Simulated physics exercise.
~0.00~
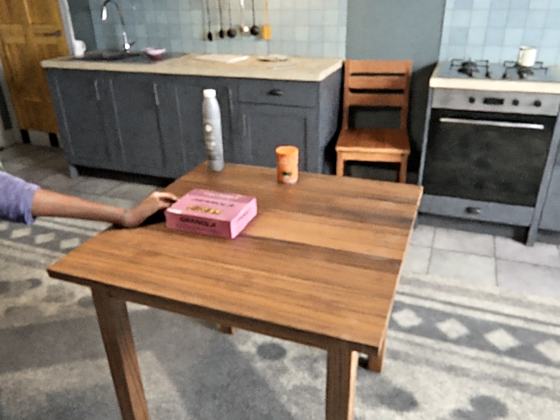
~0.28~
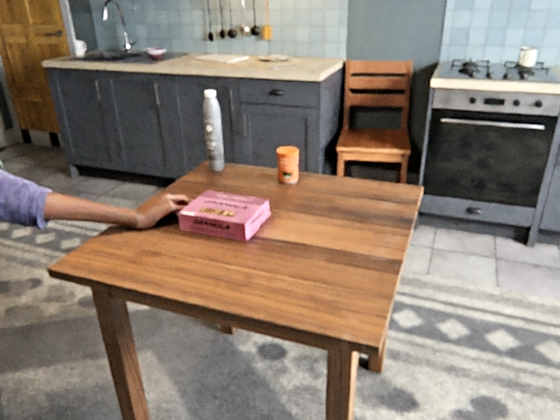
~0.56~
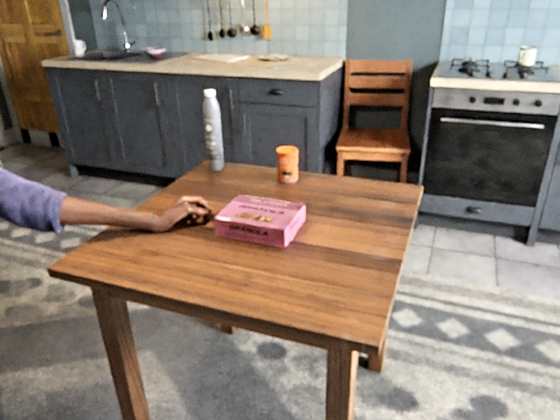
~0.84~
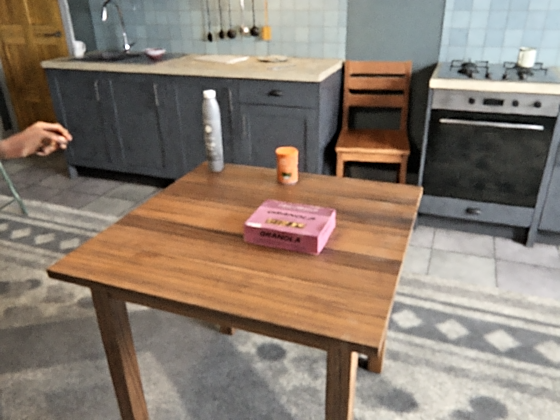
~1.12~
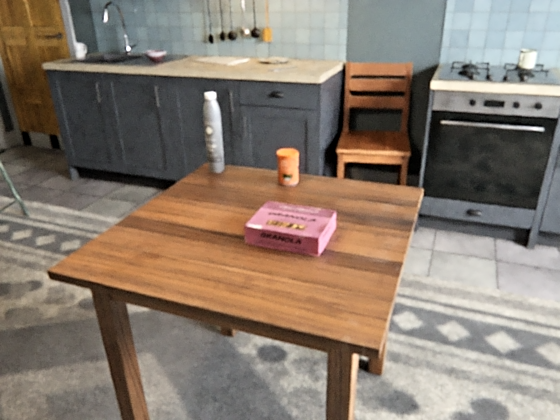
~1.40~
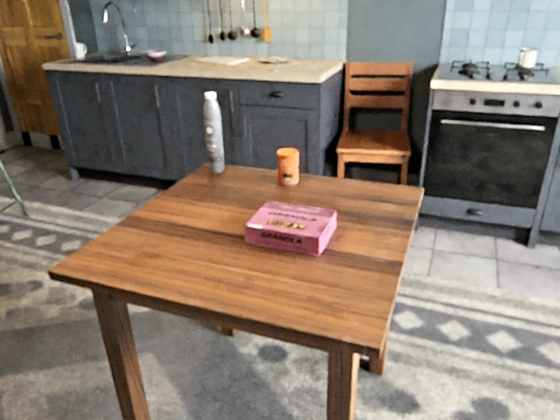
A pink packet is pushed rightward across a wooden table by a hand, which then withdraws.
